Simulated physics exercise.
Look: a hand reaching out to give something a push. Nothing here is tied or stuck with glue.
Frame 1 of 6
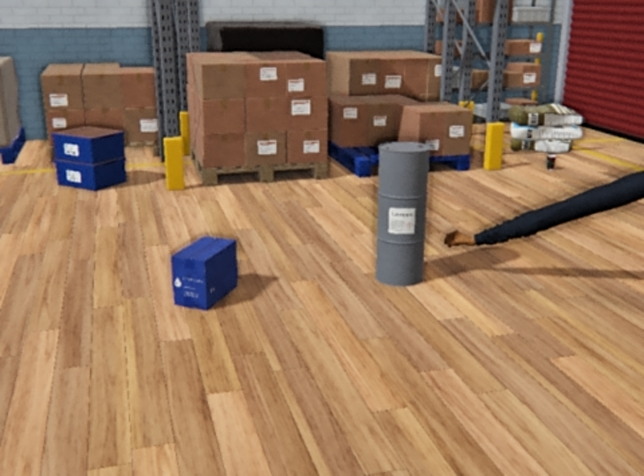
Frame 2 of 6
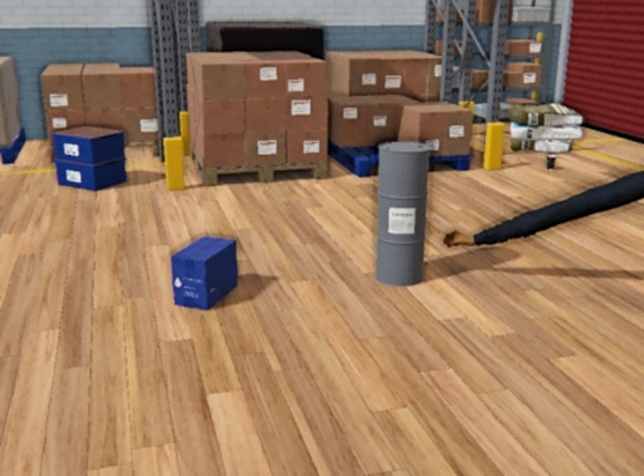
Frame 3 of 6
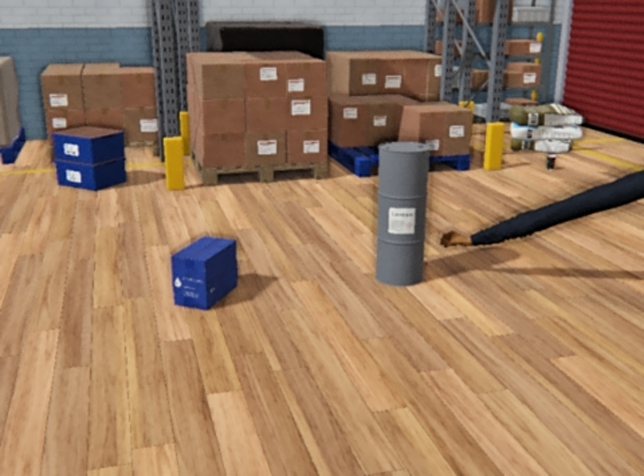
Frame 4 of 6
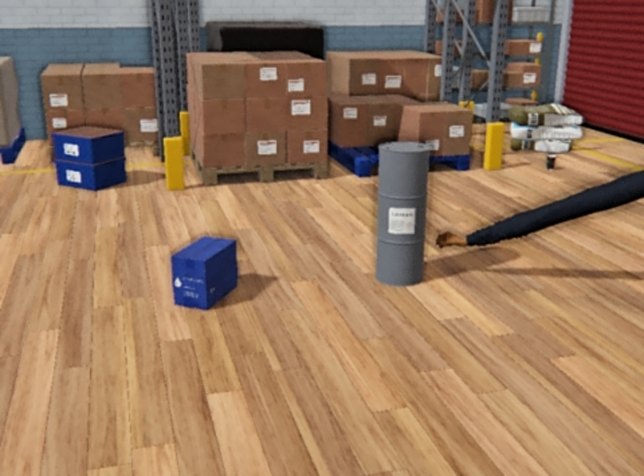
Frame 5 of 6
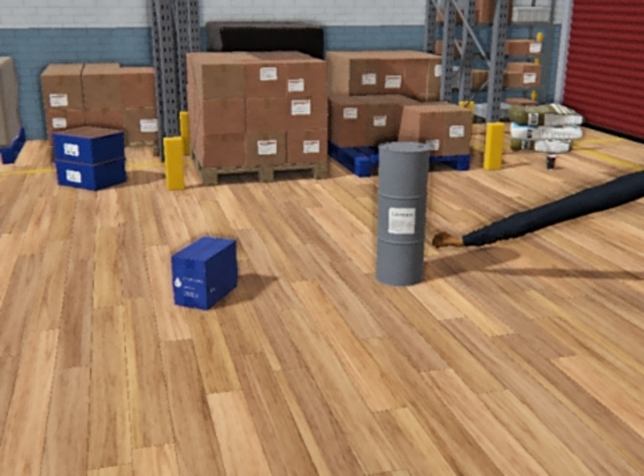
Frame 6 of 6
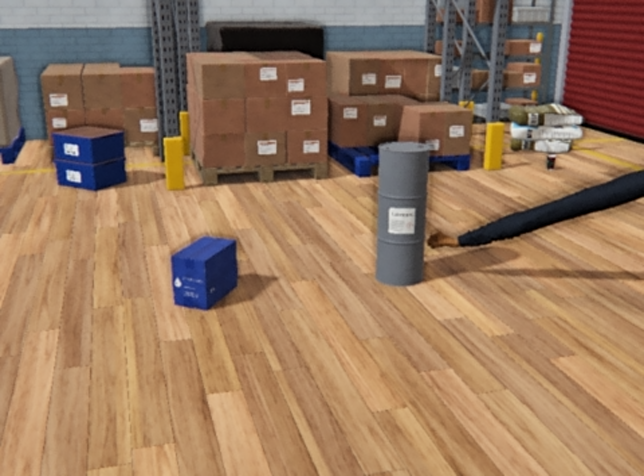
The video shows a grey drum and a blue box standing on a wooden warehouse floor, with stacked cartons behind. A dark-sleeved arm at the right inches its hand left toward the drum, which stays still.
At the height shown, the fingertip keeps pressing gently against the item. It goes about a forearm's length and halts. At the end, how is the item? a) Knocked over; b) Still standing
b.
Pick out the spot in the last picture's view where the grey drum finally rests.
End point in the final view: About (340, 219).
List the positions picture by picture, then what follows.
In the first picture, grey drum (402, 214).
In the second picture, grey drum (402, 214).
In the third picture, grey drum (402, 214).
In the fourth picture, grey drum (402, 214).
In the fifth picture, grey drum (402, 214).
In the sixth picture, grey drum (402, 214).
Then, 0.40 s past the last view, grey drum displaced a little near (389, 215).
Then, 0.80 s past the last view, grey drum displaced about its own width near (369, 217).
Then, 1.20 s past the last view, grey drum displaced about its own width near (349, 218).
Finally, moved from the start, grey drum. Final places as the last picture's camera would see them, grey drum near (340, 219).
